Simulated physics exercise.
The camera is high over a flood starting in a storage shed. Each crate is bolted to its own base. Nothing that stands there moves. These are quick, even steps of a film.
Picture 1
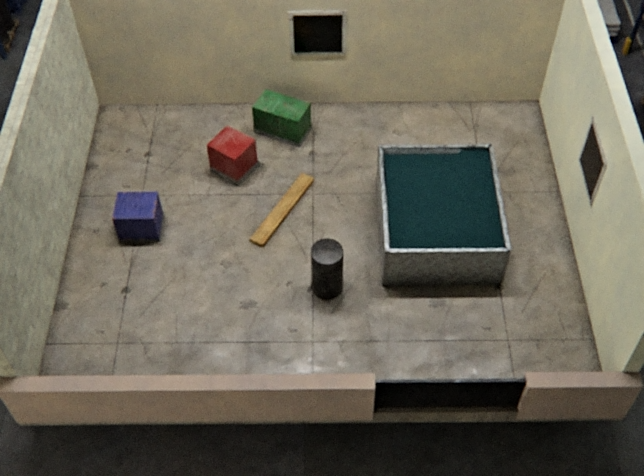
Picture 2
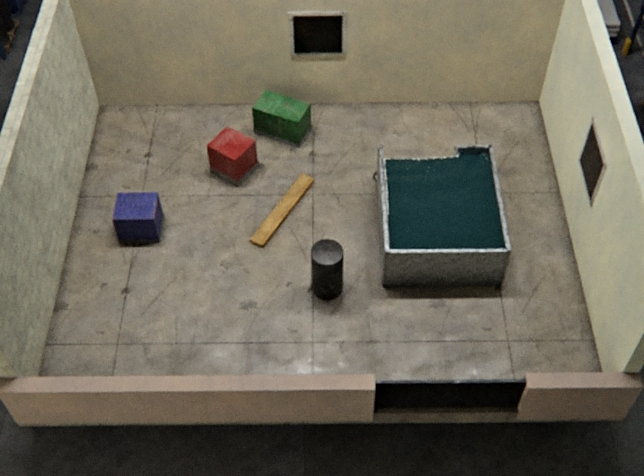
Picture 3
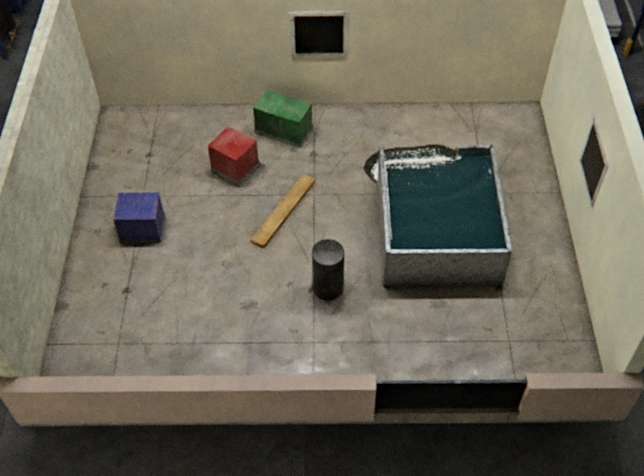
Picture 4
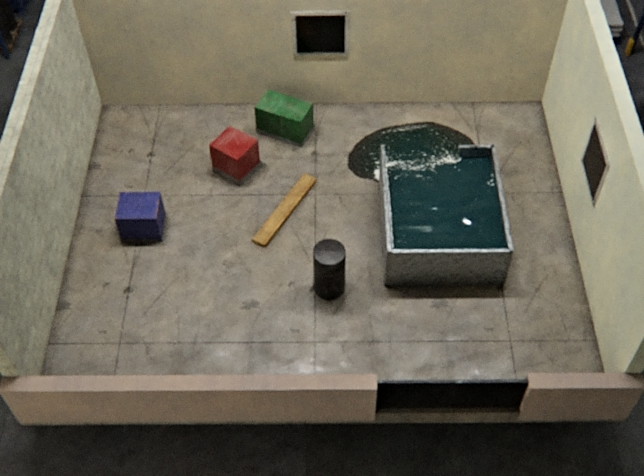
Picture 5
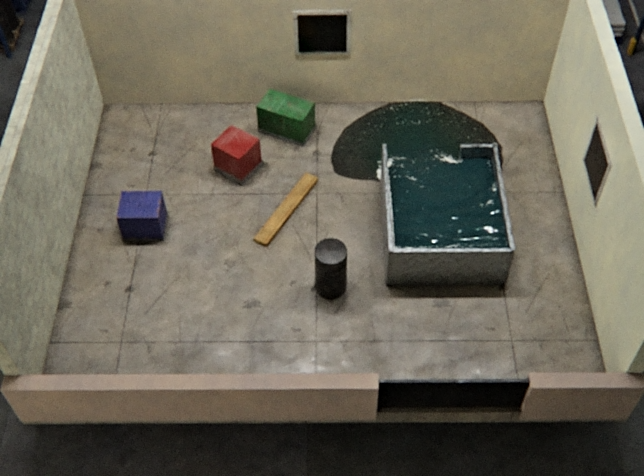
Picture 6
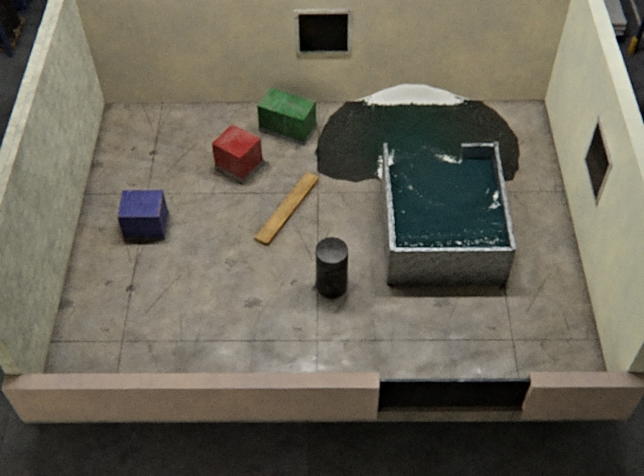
Dark water poured from a gap in the far side of a square tank, spreading across the floor to the back wall, while the blocks, plank and dark cylinder stayed still.
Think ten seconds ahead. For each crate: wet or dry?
In the end: The red crate stays dry; the blue crate gets wet; the green crate gets wet.
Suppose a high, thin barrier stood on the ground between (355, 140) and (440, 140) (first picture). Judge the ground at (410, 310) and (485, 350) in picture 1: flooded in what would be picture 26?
One after the other: Free of water, no water.
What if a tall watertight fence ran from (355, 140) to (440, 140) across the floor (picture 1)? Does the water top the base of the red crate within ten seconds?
In short: Red is wetted.
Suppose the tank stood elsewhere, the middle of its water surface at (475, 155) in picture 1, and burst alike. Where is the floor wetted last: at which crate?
I say the blue crate.
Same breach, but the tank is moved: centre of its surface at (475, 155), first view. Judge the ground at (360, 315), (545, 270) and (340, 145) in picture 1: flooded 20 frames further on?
In that order: Not flooded, awash, flooded.
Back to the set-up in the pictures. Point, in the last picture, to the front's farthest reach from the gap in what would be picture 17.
I would point to (133, 108).
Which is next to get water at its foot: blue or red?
The red one.
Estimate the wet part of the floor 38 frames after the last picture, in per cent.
Some 90 per cent.
A moment on, water covers 15 % of the floor; the red crate not reached, the blue crate not reached, the green crate water round its plinth.
Next, water covers 20 % of the floor; the red crate water round its plinth, the blue crate not reached, the green crate water round its plinth.
Then, water covers 50 % of the floor; the red crate water round its plinth, the blue crate water round its plinth, the green crate water round its plinth.
Later, water covers 90 % of the floor; the red crate water round its plinth, the blue crate water round its plinth, the green crate water round its plinth.
In the end, water covers 100 % of the floor; the red crate stayed above the water, the blue crate was topped, the green crate was topped.
